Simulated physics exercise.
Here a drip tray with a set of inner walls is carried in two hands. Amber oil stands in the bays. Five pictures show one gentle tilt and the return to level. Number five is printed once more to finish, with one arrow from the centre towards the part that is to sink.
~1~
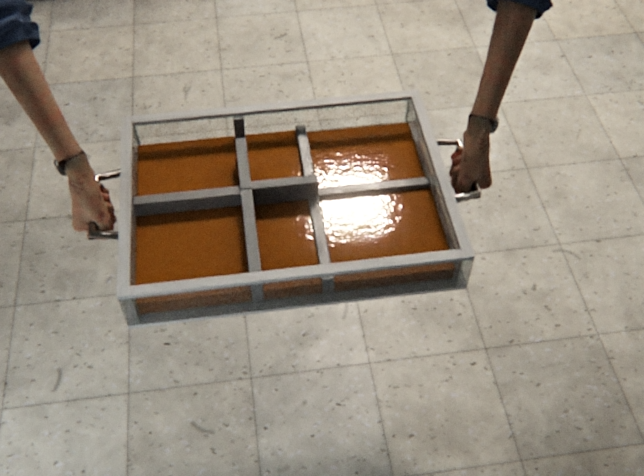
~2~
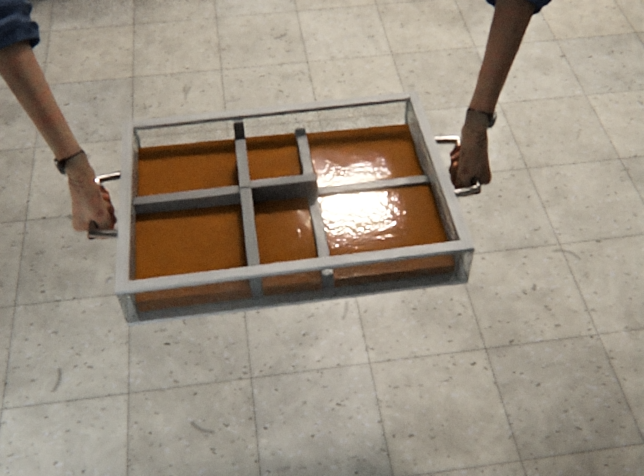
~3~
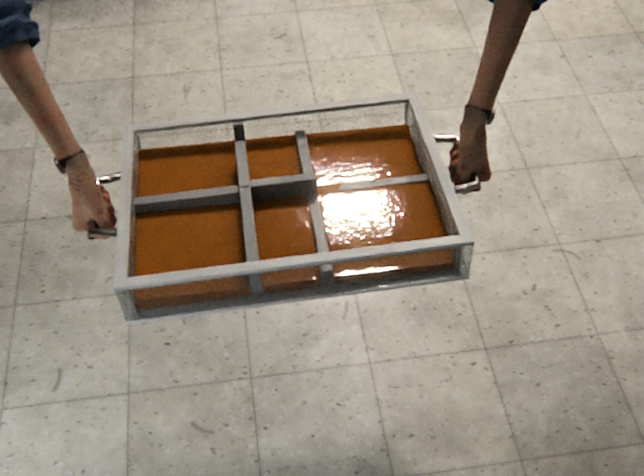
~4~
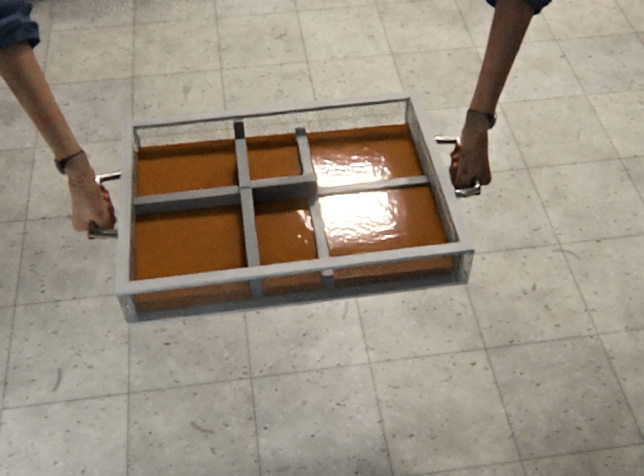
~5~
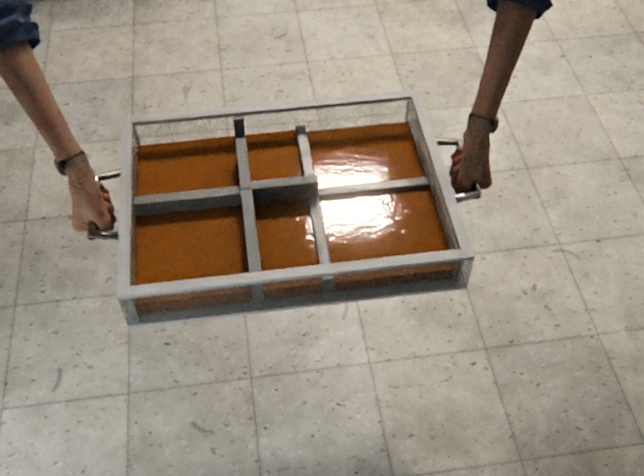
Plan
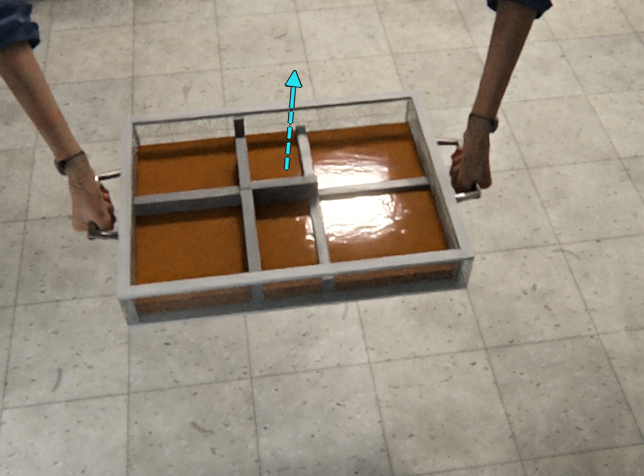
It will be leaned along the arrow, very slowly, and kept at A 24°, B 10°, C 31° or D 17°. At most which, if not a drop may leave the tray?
Use slope D.
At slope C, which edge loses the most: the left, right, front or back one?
The back rim.
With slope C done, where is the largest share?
It is the back right one.
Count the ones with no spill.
Two of them.
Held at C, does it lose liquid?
Yes.
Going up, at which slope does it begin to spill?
A it is.
The arrow ends at (294, 76).
Choosing A, about 17 % goes over the rim.
Choosing B, nothing spills; the front left bay holds the most.
Choosing C, about 47 % goes over the rim.
Choosing D, nothing spills; the back right bay holds the most.
